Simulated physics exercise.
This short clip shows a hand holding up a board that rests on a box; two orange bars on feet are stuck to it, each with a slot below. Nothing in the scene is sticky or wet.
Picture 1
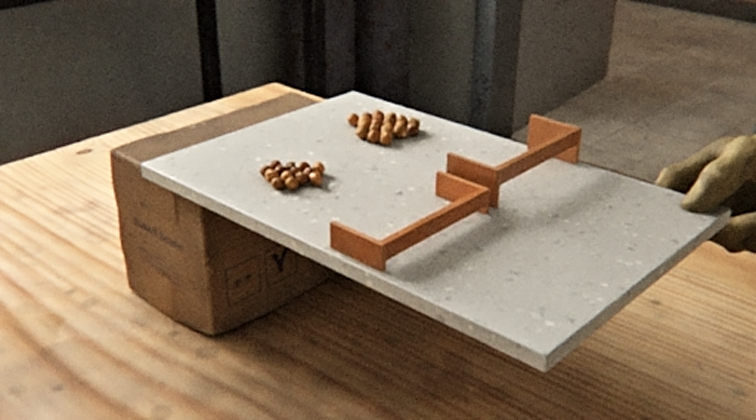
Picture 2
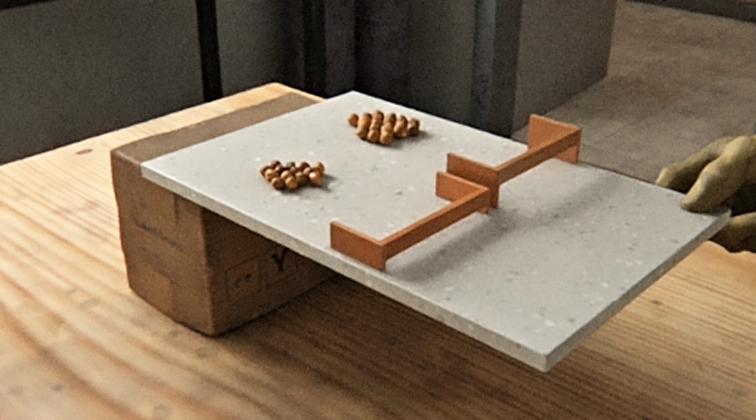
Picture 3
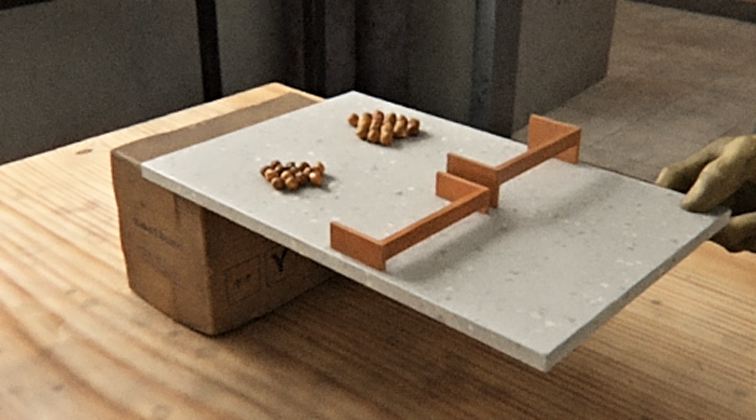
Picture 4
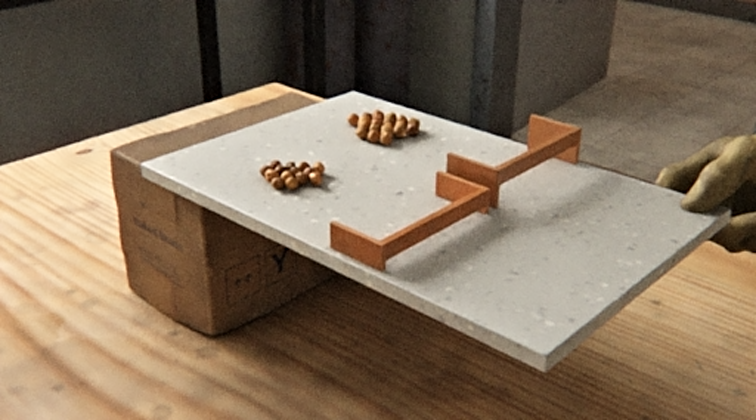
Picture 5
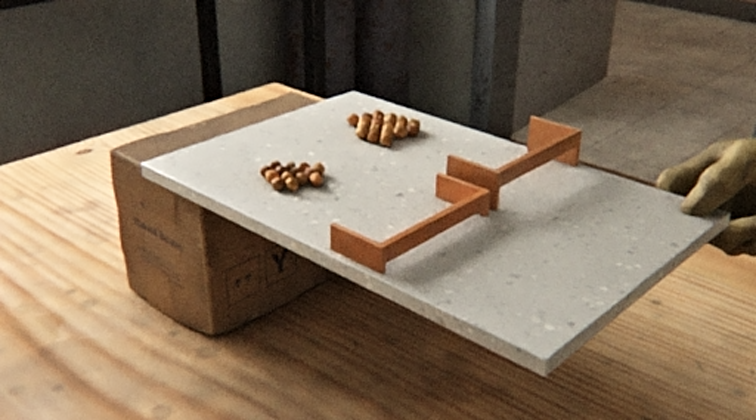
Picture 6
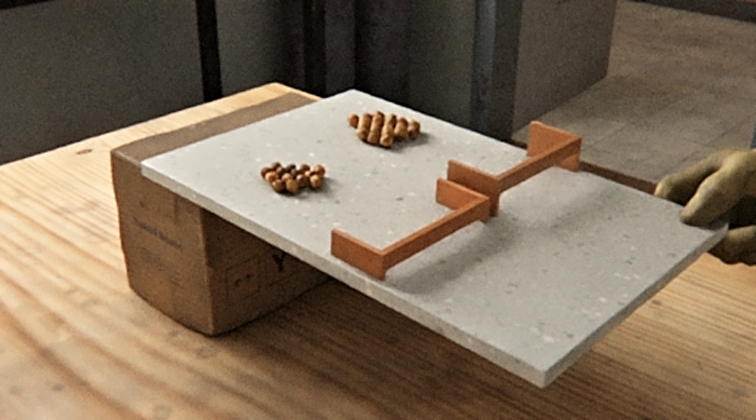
A gloved hand slightly lowers one end of a speckled board holding two still brown piles.
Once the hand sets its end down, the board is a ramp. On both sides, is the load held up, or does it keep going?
The front portion will likely find no way out, the back portion will likely find a way out.
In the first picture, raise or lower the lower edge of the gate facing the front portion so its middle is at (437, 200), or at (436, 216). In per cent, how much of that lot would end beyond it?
You get 100 in a hundred first and 100 in a hundred after.
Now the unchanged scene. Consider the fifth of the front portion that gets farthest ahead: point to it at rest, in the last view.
I'd put it somewhere near (399, 337) in the final picture.
Then, 0.46 s past the last view, board sloping at 12°; front portion where it was; back portion where it was.
Then, 0.95 s past the last view, board sloping at 24°; front portion on its way down; back portion on its way down.
Then, 1.53 s past the last view, board resting at 26°; front portion has reached its gate; back portion all past its gate.
Finally, board resting at 26°; front portion gathered behind its gate; back portion all past its gate.
